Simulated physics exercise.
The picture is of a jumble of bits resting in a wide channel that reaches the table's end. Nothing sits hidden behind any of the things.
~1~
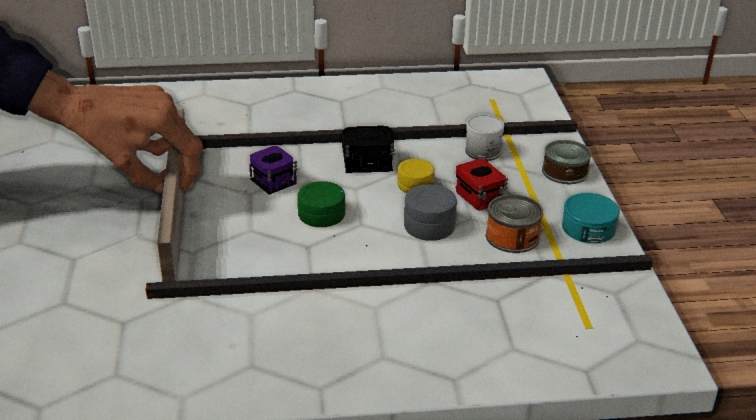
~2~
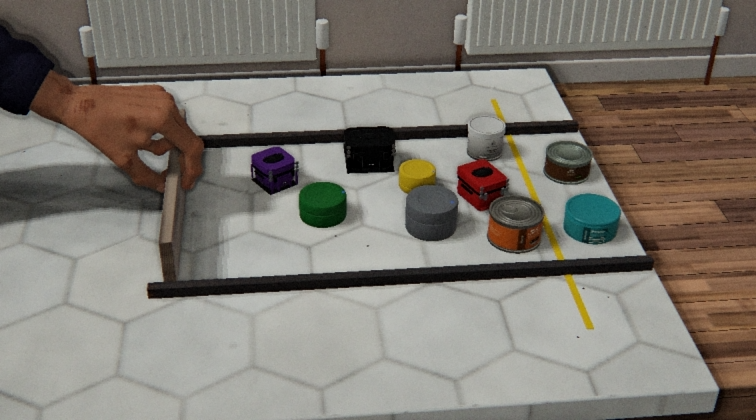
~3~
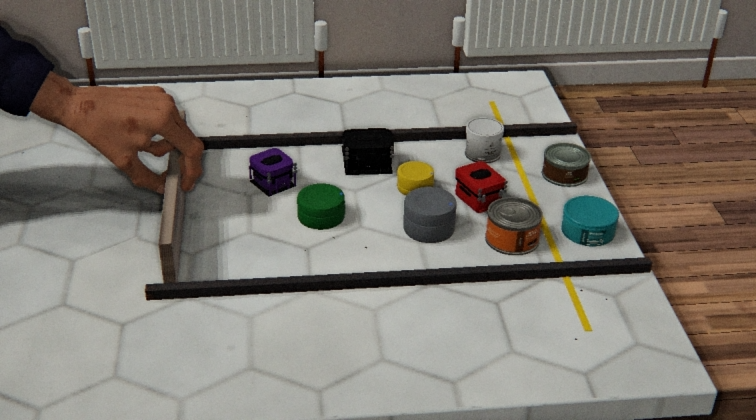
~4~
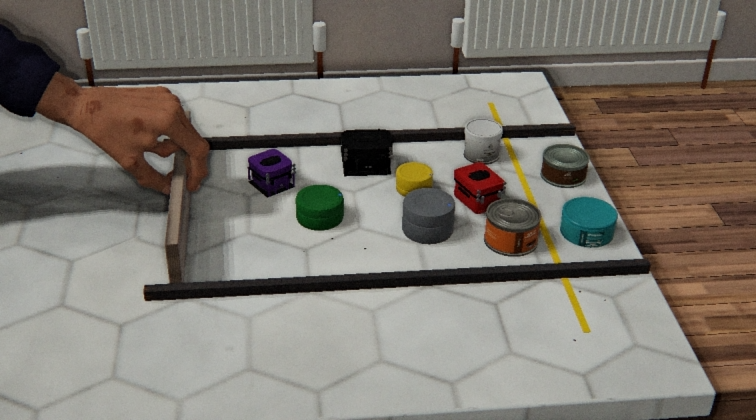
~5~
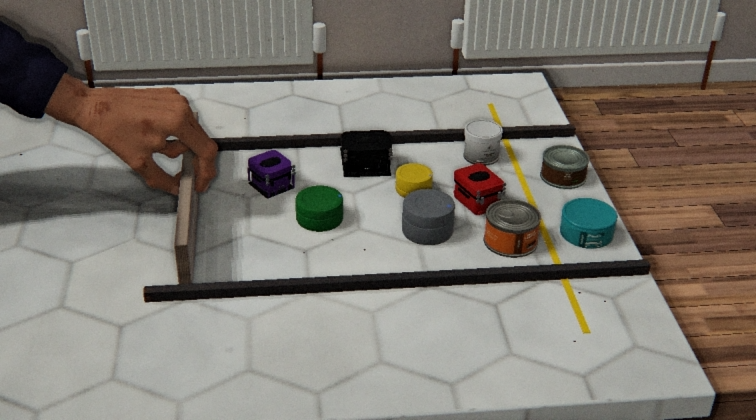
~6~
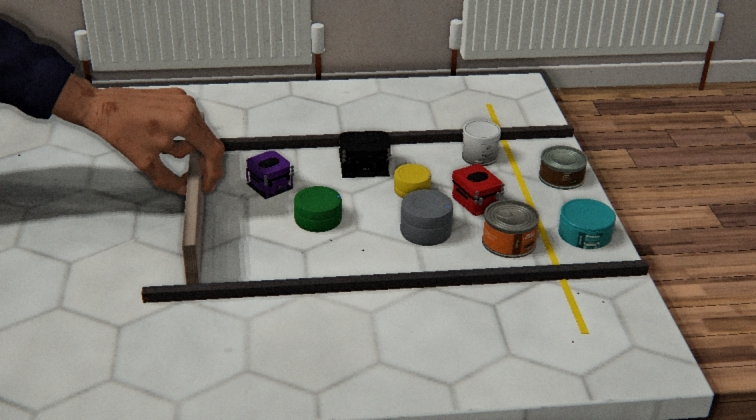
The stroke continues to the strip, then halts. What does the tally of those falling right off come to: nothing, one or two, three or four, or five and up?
Over the end go only a single one or a pair.
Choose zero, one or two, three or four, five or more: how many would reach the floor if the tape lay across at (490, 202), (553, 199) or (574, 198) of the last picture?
First zero, then three to four, and last at least five.
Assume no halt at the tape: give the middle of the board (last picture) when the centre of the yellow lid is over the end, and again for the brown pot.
Middle: Roughly (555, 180); roughly (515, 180).
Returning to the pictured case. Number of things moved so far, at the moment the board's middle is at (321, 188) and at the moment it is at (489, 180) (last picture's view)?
It comes to 3 for the first spot, 10 for the other.
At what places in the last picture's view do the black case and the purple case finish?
In the last picture, roughly (527, 139) and (536, 166).
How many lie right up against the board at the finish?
4 end up touching it.
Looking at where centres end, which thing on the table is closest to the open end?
I reckon it's the turquoise tub.
Soon after, none off yet; brown pot at rest near (563, 167); turquoise tub at rest near (587, 224); white tin at rest near (481, 143).
Then, none off yet; brown pot at rest near (563, 167); turquoise tub moved a little near (607, 223); white tin moved about its own width near (515, 142).
At rest, the number that fall off is one or two; fallen, brown pot.
